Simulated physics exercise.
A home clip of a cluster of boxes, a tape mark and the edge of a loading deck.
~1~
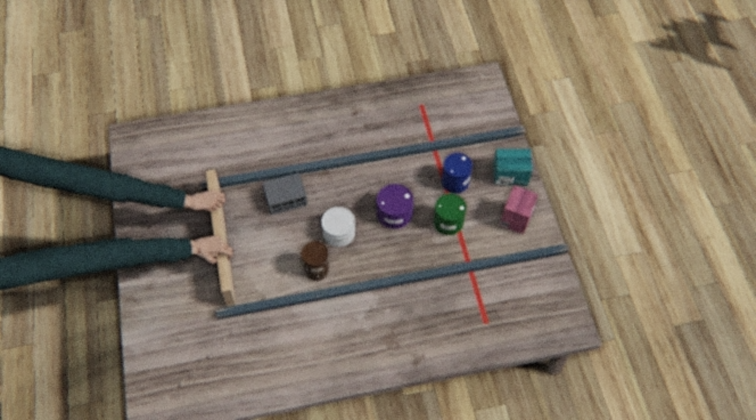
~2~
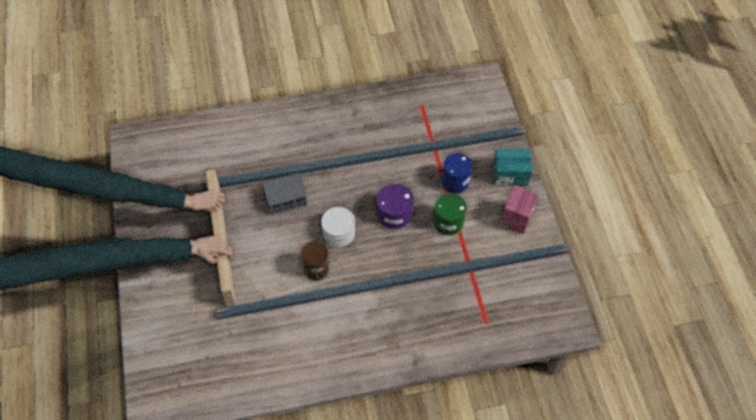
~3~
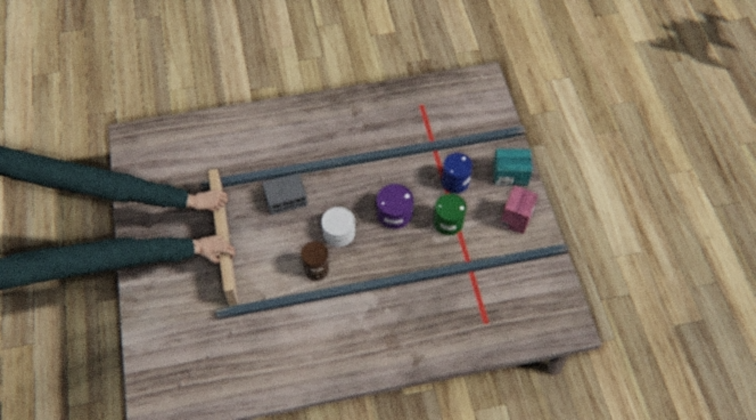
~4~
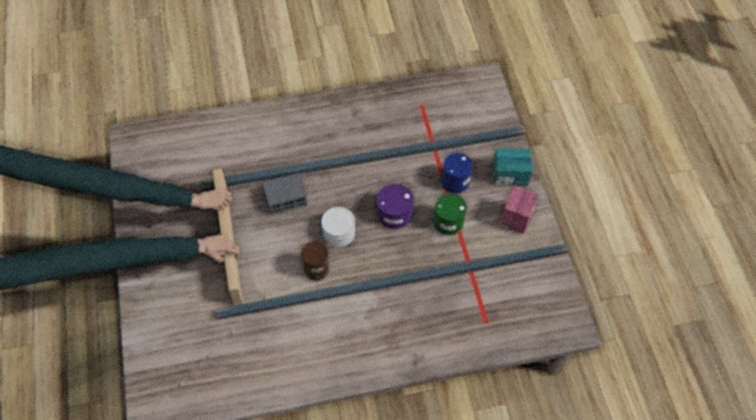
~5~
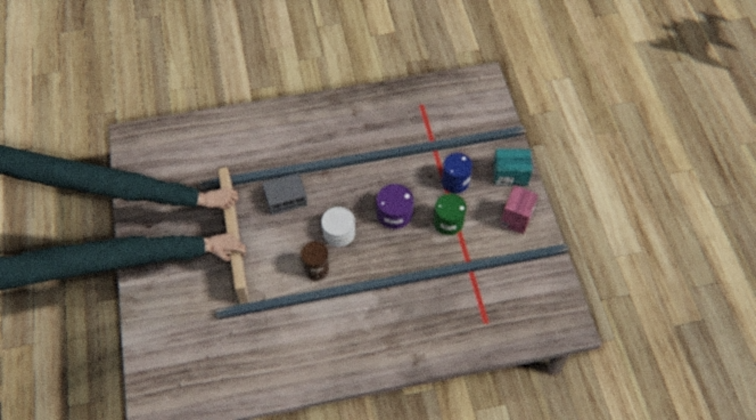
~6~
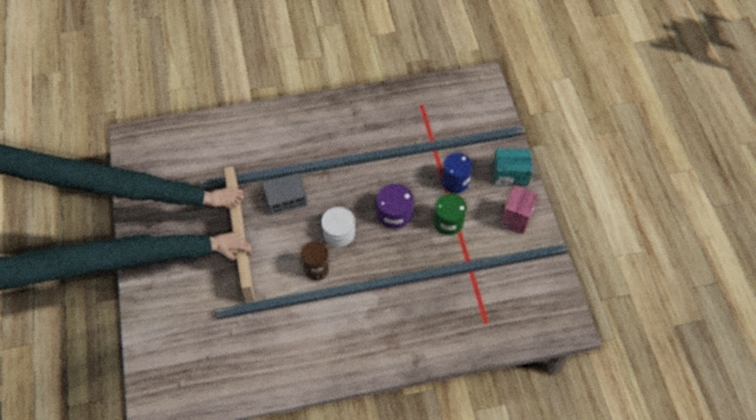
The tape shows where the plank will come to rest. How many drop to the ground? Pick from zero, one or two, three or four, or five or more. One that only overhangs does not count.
Here the number that fall off is zero.
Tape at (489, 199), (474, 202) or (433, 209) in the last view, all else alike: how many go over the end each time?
The counts: 2, 1 and 0.
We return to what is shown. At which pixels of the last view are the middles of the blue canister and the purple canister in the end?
About (492, 167), and the other about (465, 181).
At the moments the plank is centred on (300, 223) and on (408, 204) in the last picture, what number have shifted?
2 and 6.
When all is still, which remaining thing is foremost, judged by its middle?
The turquoise parcel.
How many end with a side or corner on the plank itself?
The number is 4.
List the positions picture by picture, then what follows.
The first picture shows turquoise parcel (512, 167); pink parcel (519, 210); blue canister (457, 173); plank (221, 237); tape (452, 206).
The second picture shows pink parcel (519, 210); white canister (339, 227).
The third picture shows blue canister (457, 173); grey crate (285, 194).
The fourth picture shows turquoise parcel (512, 167); green canister (450, 215).
The fifth picture shows pink parcel (519, 210); brown pail (316, 262).
The sixth picture shows turquoise parcel (512, 167); pink parcel (519, 210); blue canister (457, 173); plank (239, 234); tape (452, 206).
A little later, none off yet; turquoise parcel at rest near (512, 167); pink parcel at rest near (519, 210); blue canister at rest near (457, 173).
When it is over, the number that fall off is zero.
